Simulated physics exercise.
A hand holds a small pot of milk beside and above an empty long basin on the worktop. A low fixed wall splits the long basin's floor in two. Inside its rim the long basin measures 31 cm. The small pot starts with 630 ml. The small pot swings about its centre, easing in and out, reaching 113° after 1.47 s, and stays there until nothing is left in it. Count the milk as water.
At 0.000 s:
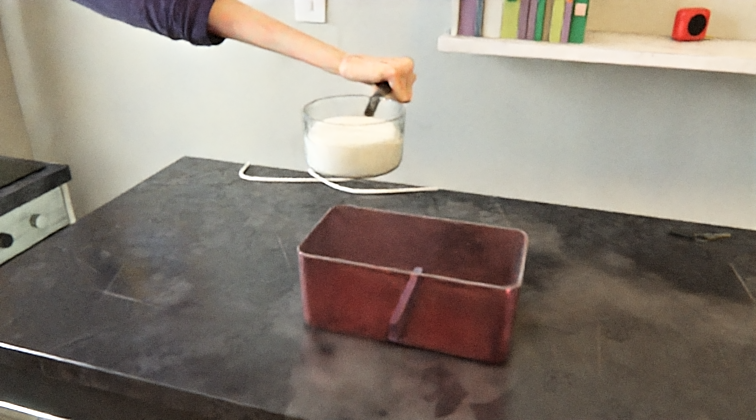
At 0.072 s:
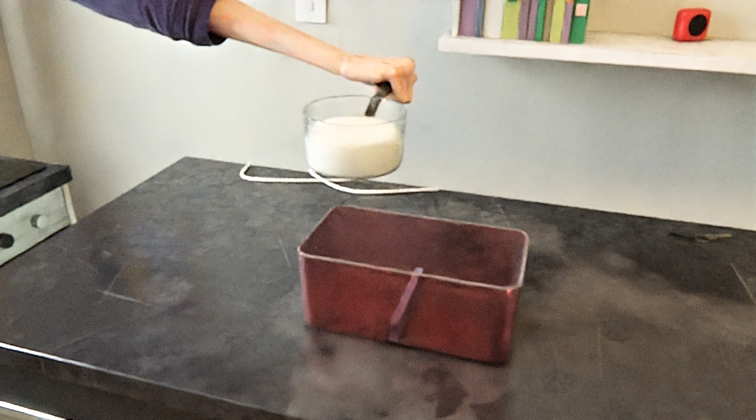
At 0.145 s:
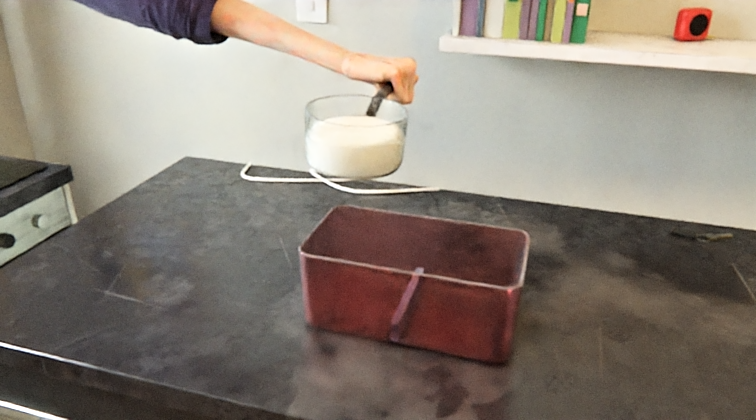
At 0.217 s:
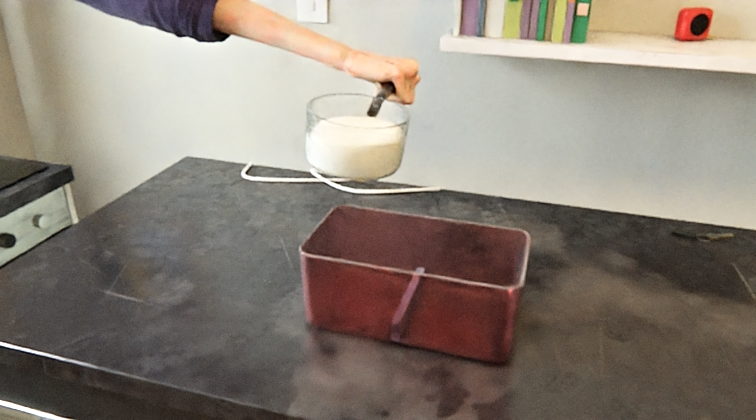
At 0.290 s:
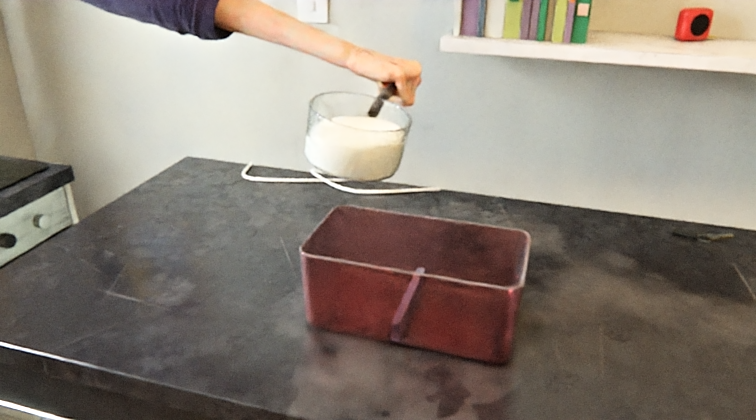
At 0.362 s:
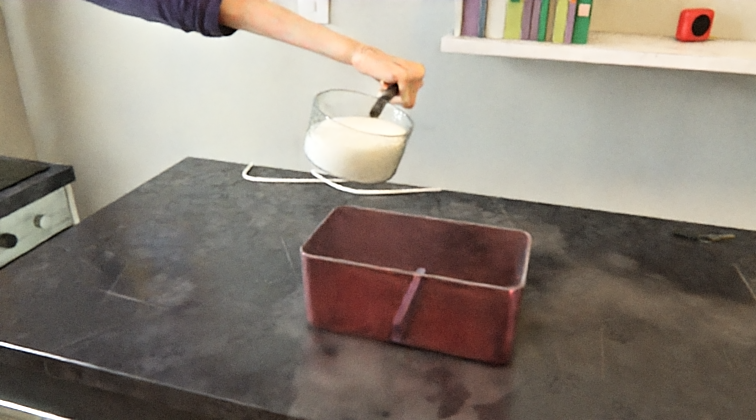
A hand holding a small clear pot of milk above a dark worktop, slowly tilting it slightly rightward beside an empty red basin.
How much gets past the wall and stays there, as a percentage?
Roughly 86 per cent is past the wall.
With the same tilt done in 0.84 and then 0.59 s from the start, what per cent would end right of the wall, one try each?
First 80, then 75 per cent.
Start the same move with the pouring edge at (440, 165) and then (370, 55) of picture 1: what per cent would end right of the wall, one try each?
First 95, then 65 per cent.
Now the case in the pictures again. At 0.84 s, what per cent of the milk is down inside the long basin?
Some 10 per cent.
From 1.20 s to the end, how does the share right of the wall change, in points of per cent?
It goes up by about 12.
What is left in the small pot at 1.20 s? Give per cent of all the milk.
Near 10 in a hundred.
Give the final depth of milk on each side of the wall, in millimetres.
Some 4 mm on the left and 22 mm on the right.
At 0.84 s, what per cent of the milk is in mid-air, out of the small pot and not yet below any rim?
Near 30 in a hundred.
By 0.84 s the tilt is 70° and 59 per cent is still to pour, 0 is left of the wall and 11 right of it.
By 1.20 s the tilt is 104° and 9 per cent is still to pour, 7 is left of the wall and 73 right of it.
By 1.57 s the tilt is 113° and 0 per cent is still to pour, 13 is left of the wall and 86 right of it.
By 1.97 s the tilt is 113° and 0 per cent is still to pour, 14 is left of the wall and 86 right of it.
At rest 14 per cent lies left of the wall, 86 right of it and 1 outside.
